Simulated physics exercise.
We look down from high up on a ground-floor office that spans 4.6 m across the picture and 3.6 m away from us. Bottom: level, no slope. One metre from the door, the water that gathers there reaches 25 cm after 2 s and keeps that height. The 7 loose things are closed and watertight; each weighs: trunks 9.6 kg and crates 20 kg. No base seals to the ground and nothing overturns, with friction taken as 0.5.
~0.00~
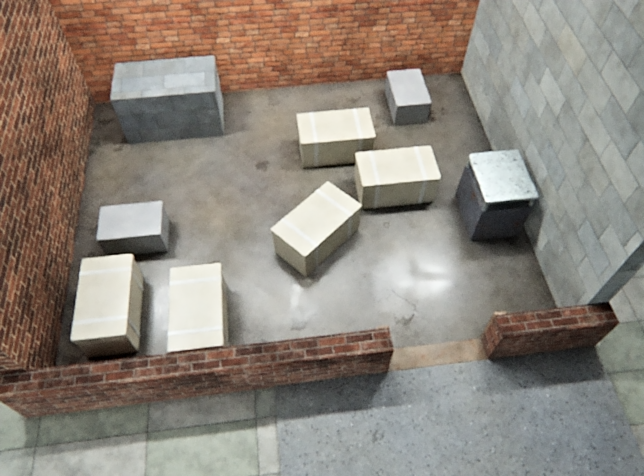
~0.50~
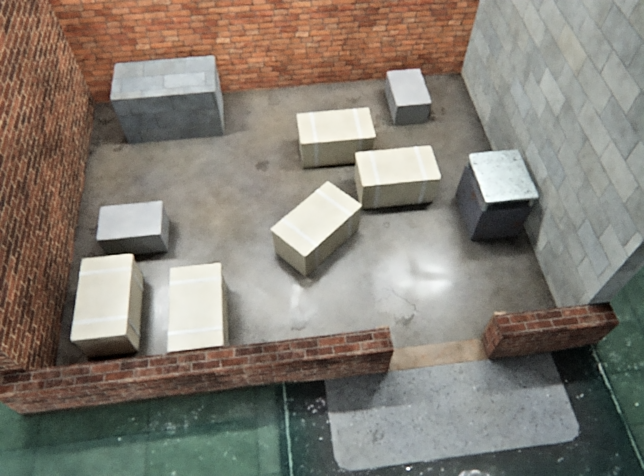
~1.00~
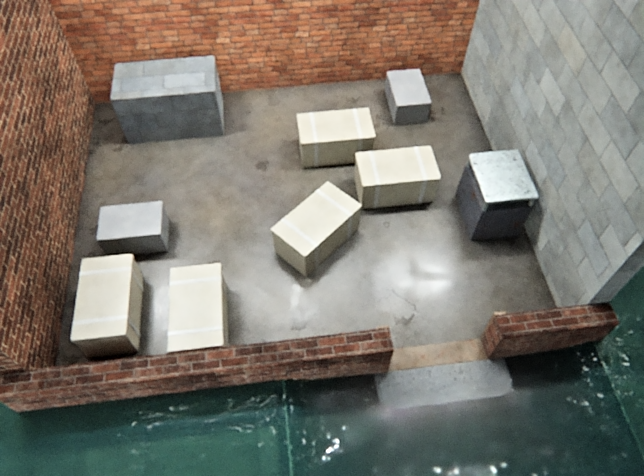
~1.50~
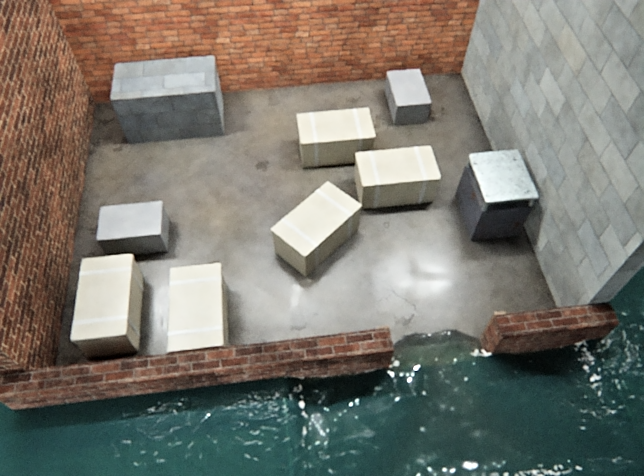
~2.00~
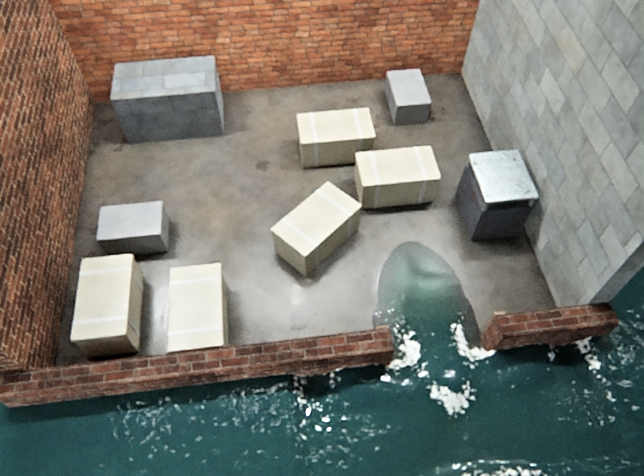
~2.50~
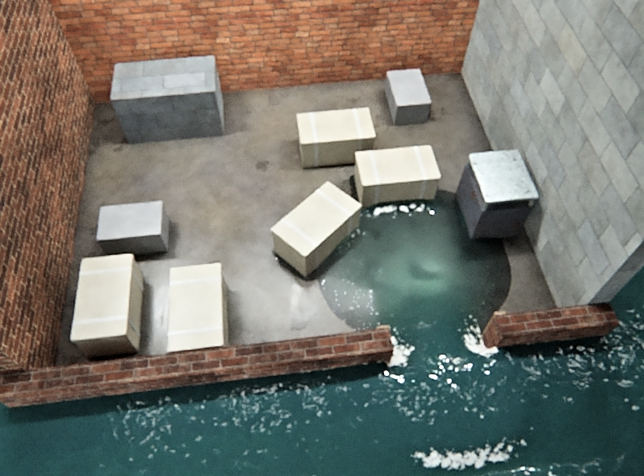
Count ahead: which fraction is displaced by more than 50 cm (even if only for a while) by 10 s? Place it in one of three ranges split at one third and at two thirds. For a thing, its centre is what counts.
Range: The middle, one to two thirds.
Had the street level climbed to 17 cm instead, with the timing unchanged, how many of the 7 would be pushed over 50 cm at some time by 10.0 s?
That would give 3.
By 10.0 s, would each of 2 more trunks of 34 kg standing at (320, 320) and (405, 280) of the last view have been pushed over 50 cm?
One by one: Below; above.
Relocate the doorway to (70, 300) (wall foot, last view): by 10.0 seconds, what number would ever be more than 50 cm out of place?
Then it comes to 6.
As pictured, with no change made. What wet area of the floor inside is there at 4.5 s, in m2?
Somewhere around 11.5 m2, roughly.
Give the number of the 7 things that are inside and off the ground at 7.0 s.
4 at that moment.
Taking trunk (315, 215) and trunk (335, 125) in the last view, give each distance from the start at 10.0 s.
In that order: 250 cm, 140 cm.
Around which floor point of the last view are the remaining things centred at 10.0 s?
Close to (205, 236).
After 3.5 s 2 of 7 are over 50 cm from their spots; 1 afloat.
After 4.5 s 3 of 7 are over 50 cm from their spots; 2 afloat.
After 7.0 s 3 of 7 are over 50 cm from their spots; 4 afloat.
After 10.0 s 4 of 7 are over 50 cm from their spots, and 4 have been at some point; 6 afloat.
